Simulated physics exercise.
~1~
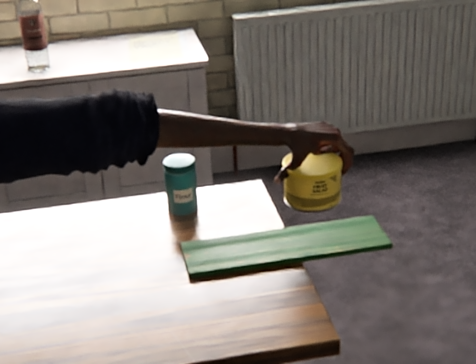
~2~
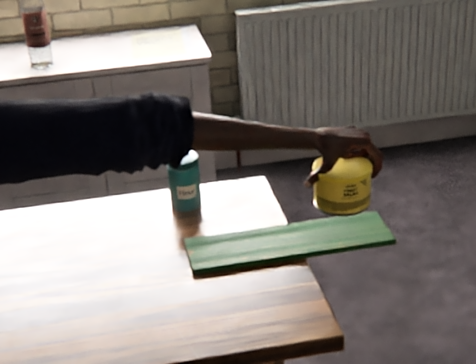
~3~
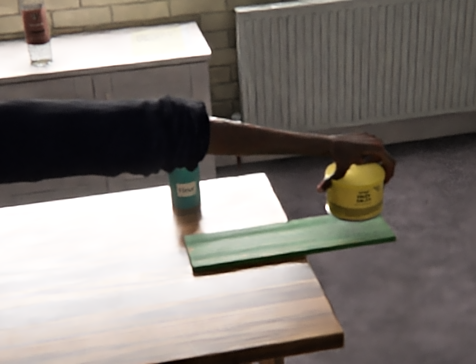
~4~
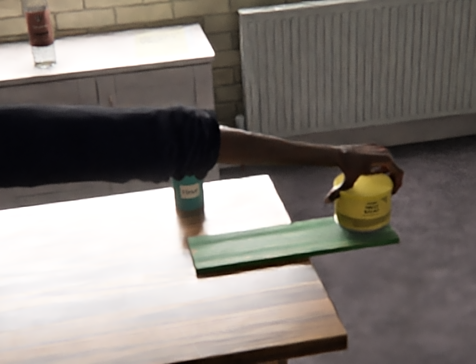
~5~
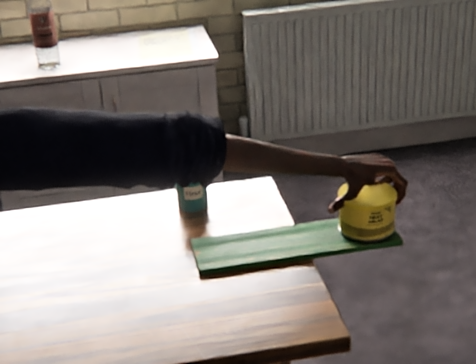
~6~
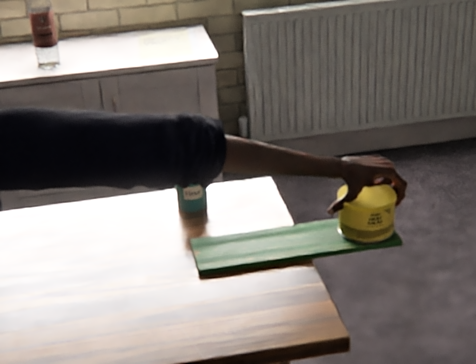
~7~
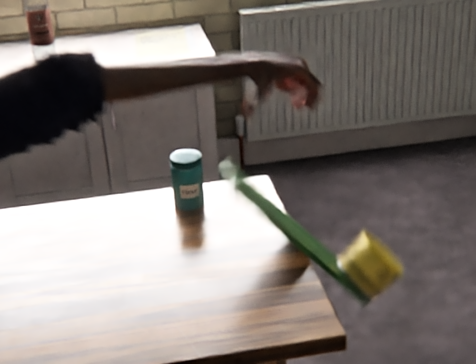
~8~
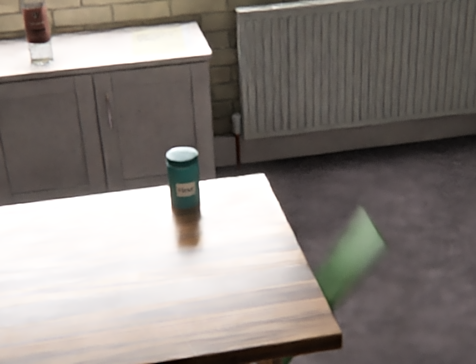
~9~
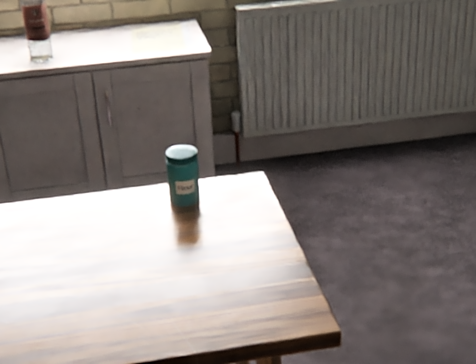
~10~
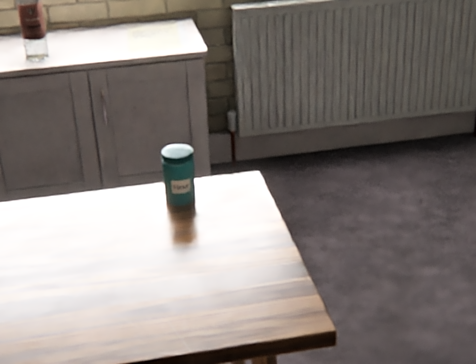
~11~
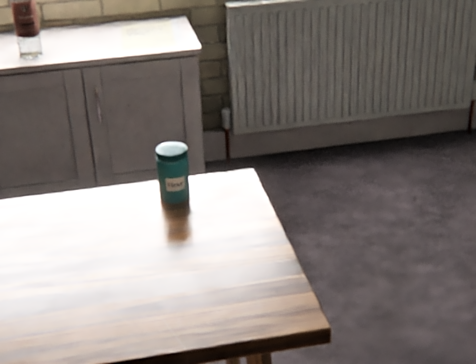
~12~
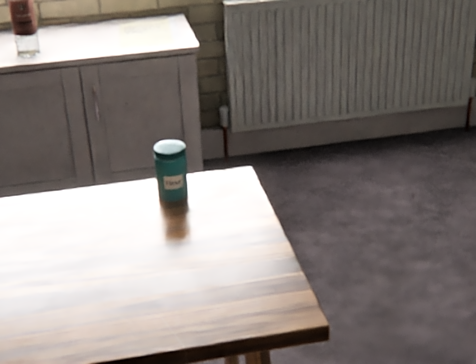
The video shows a hand lowering a yellow tub onto the overhanging end of a green board on a wooden table, then letting go. The board tips and falls off the edge with the tub, leaving only the turquoise jar standing on the table.
